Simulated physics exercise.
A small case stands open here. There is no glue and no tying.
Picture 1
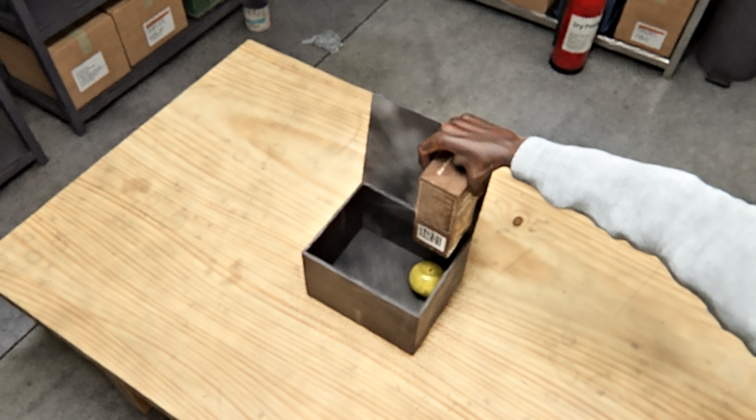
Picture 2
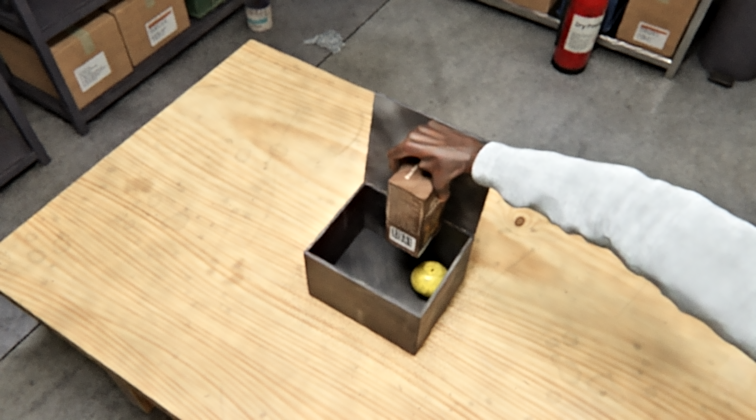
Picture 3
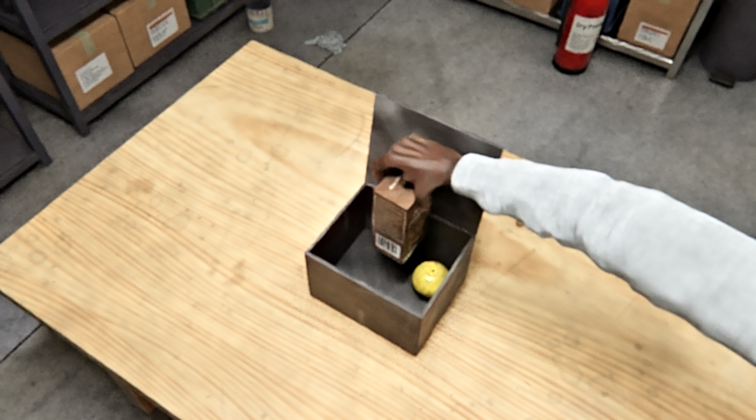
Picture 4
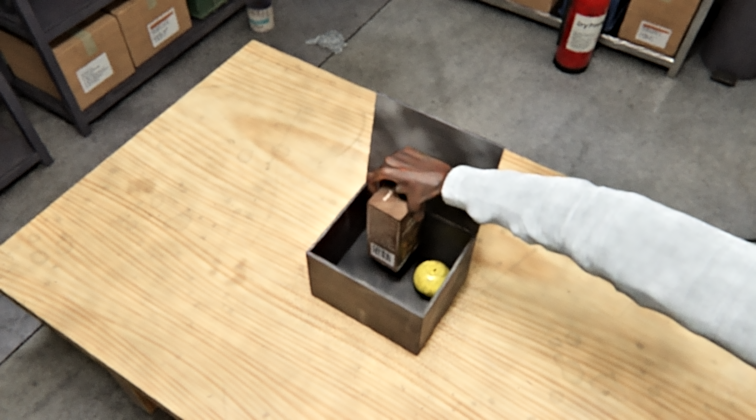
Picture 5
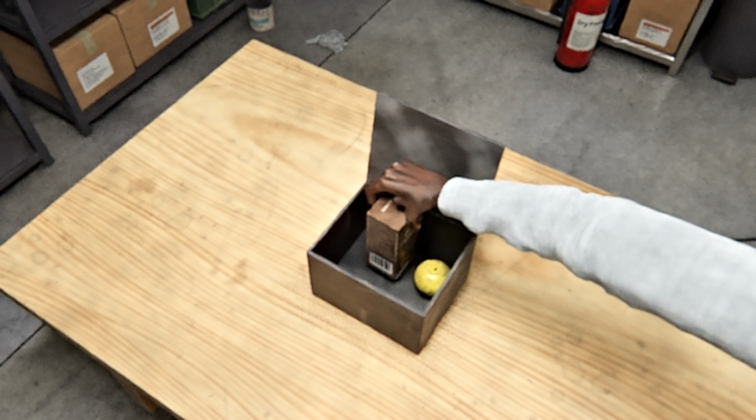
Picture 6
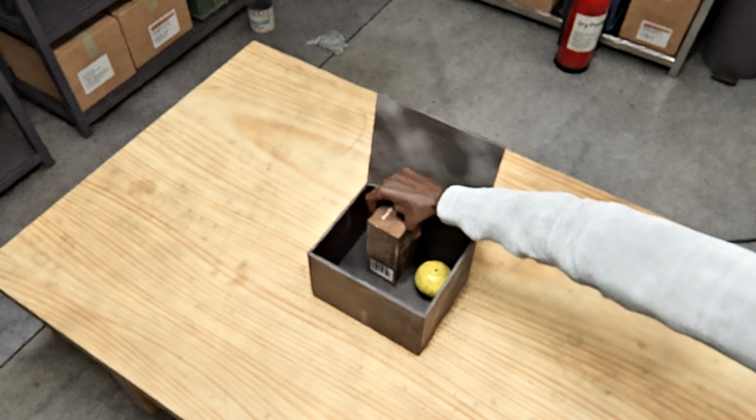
Brown carton moving left and down into a small open case beside a yellow apple, lowered by a white-sleeved hand.
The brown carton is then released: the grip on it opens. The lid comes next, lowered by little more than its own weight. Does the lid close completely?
No.
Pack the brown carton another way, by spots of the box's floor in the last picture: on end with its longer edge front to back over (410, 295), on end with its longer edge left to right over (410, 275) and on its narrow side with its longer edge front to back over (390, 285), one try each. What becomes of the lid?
On the first attempt the lid settles shut, on the second it remains open a bit, and on the third it settles shut.
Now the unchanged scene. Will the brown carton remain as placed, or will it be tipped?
Once everything settles, the brown carton keeps its original angle.
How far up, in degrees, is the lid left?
It comes to about 35°.
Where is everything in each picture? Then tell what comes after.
The first picture shows still above its spot; brown carton (447, 202); yellow apple (428, 279).
The second picture shows still above its spot; brown carton (417, 205); yellow apple (430, 279).
The third picture shows still above its spot; brown carton (402, 213); yellow apple (431, 280).
The fourth picture shows still above its spot; brown carton (396, 223).
The fifth picture shows still above its spot; brown carton (394, 233); yellow apple (433, 278).
The sixth picture shows in place under the hand; brown carton (394, 240); yellow apple (434, 279).
Then, 1.30 s past the last view, lid 79° above the rim.
Then, 1.90 s past the last view, lid 48° above the rim.
Finally, lid 36° above the rim; both still in place. Final places as the last picture's camera would see them, brown carton near (387, 249).
